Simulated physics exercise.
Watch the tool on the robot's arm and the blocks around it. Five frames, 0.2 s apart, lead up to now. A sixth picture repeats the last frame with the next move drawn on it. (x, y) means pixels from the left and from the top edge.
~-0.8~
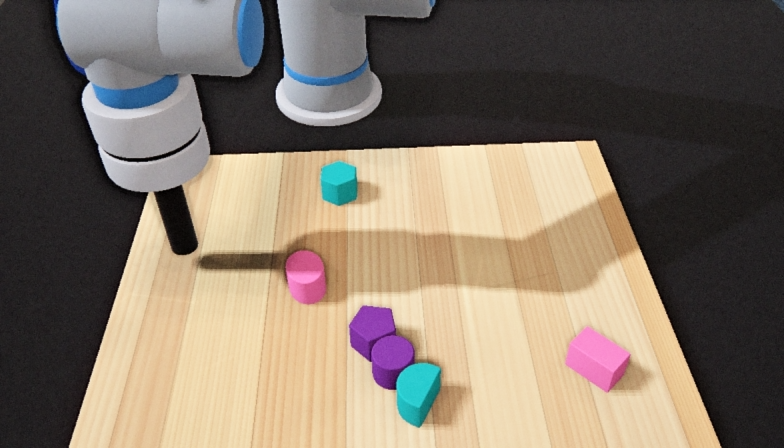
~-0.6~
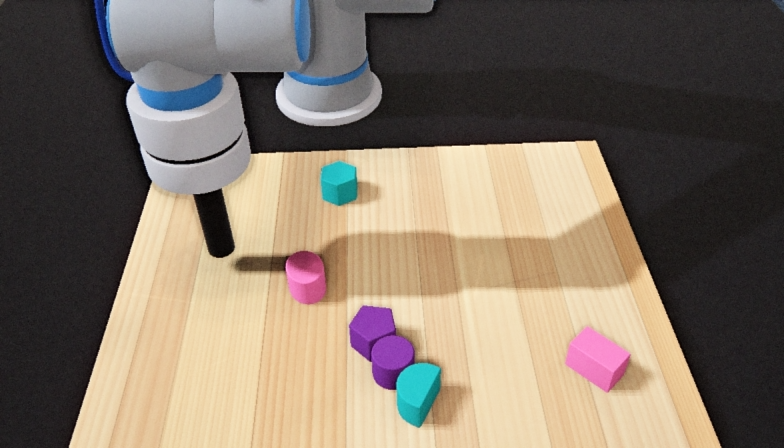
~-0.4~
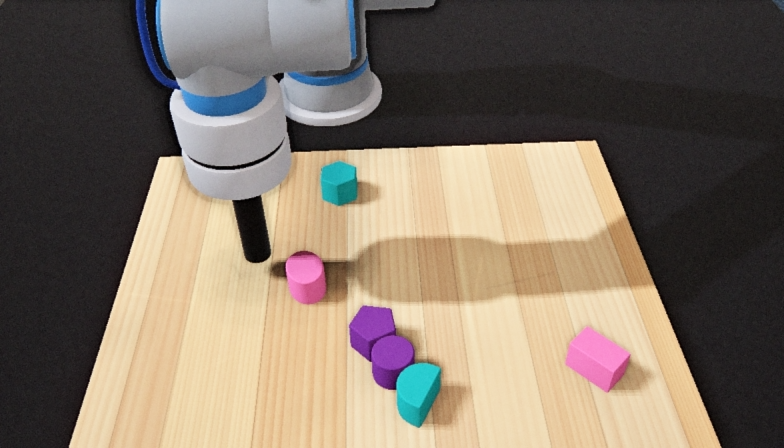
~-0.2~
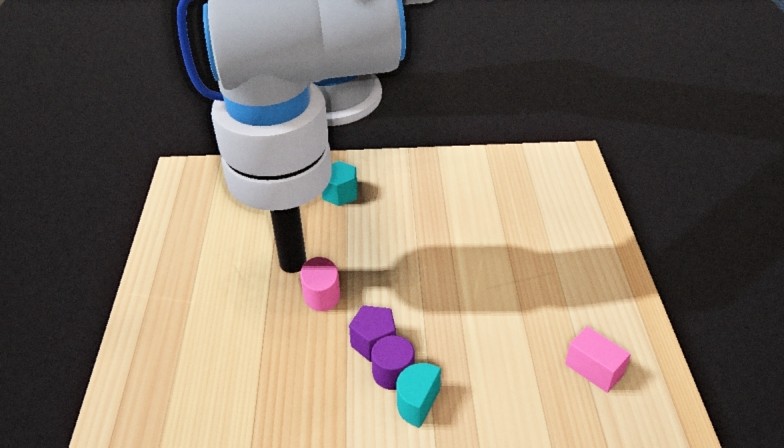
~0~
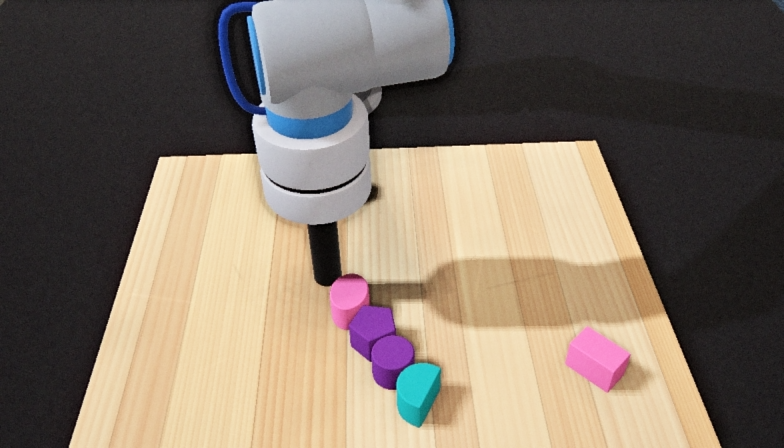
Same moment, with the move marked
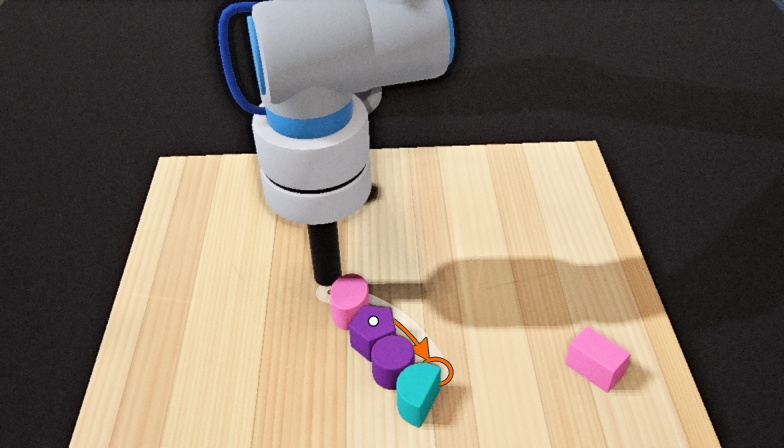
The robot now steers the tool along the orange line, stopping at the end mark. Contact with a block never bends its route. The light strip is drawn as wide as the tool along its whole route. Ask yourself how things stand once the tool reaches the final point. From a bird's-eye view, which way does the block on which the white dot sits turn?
Verdict: Clockwise.
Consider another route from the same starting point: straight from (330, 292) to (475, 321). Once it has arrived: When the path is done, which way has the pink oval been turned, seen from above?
It rotates clockwise.
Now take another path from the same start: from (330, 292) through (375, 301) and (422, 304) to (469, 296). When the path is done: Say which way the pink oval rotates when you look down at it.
Watching from overhead, you'd notice the pink oval rotating clockwise.
The drawn path runs from (330, 292) by way of (373, 308) and (409, 335) to (436, 372); the dot is on the purple five-sided block.
On the path given first. One third of the way, tool at (372, 293); pink oval at (390, 310), turned 15° clockwise; purple five-sided block at (396, 346), turned 35° clockwise; purple round block at (404, 383); turquoise half-round block at (436, 410), turned 15° anticlockwise.
Two thirds of the way, tool at (409, 320); pink oval at (429, 338), turned 20° clockwise; purple five-sided block at (410, 376), turned 100° clockwise; purple round block at (395, 414); turquoise half-round block at (441, 423), turned 40° anticlockwise.
At the end, tool at (437, 357); pink oval at (464, 372), turned 25° clockwise; purple five-sided block at (410, 381), turned 115° clockwise; purple round block at (393, 417); turquoise half-round block at (441, 423), turned 40° anticlockwise.
